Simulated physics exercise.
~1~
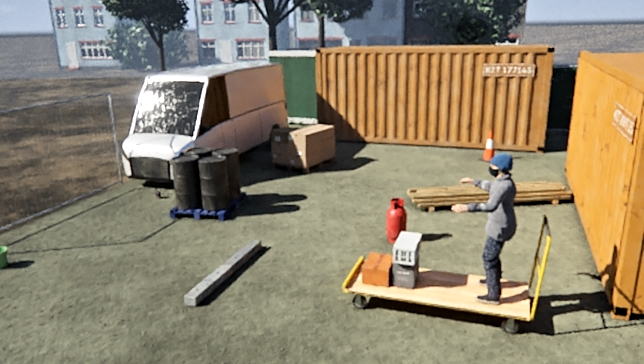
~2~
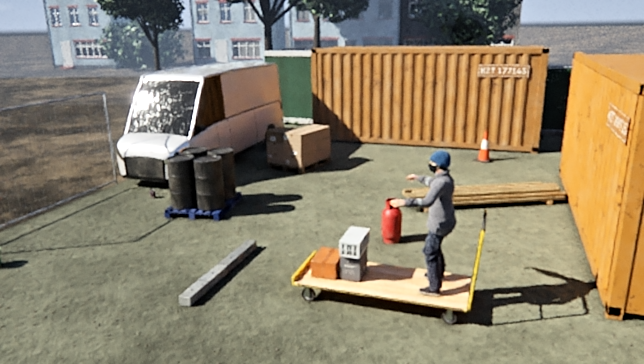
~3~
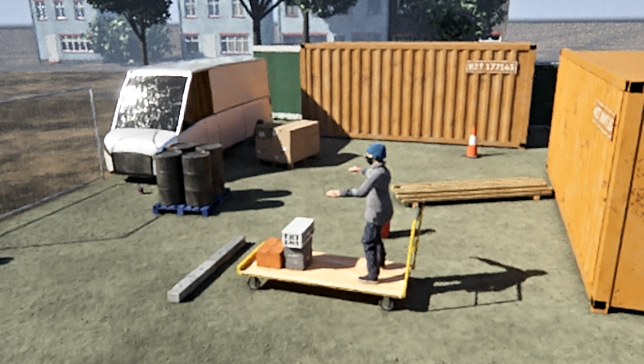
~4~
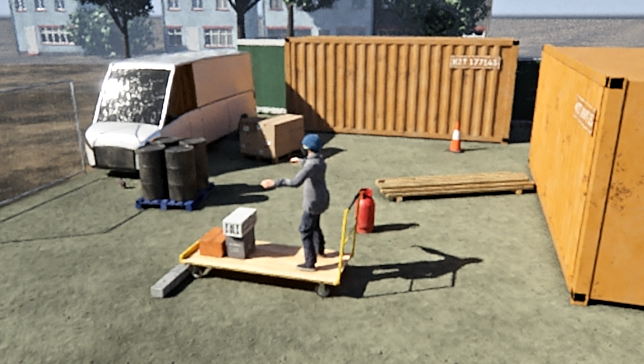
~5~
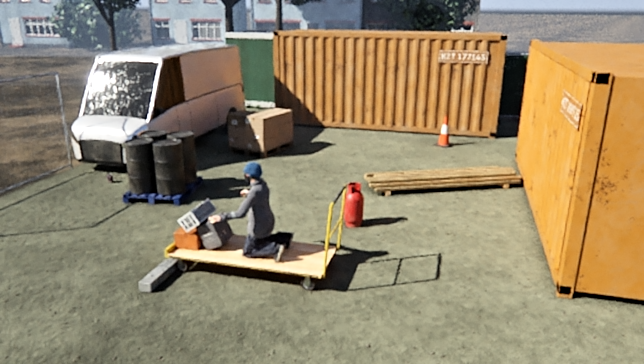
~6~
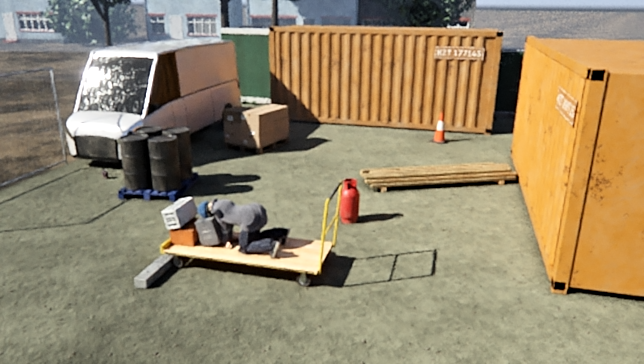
In the video, a worker stands on a flatbed trolley rolling left with a white crate, grey parcel and orange carton, until it stops against a beam; the crate tips over, and the worker folds forward onto the deck behind the load, all still aboard.
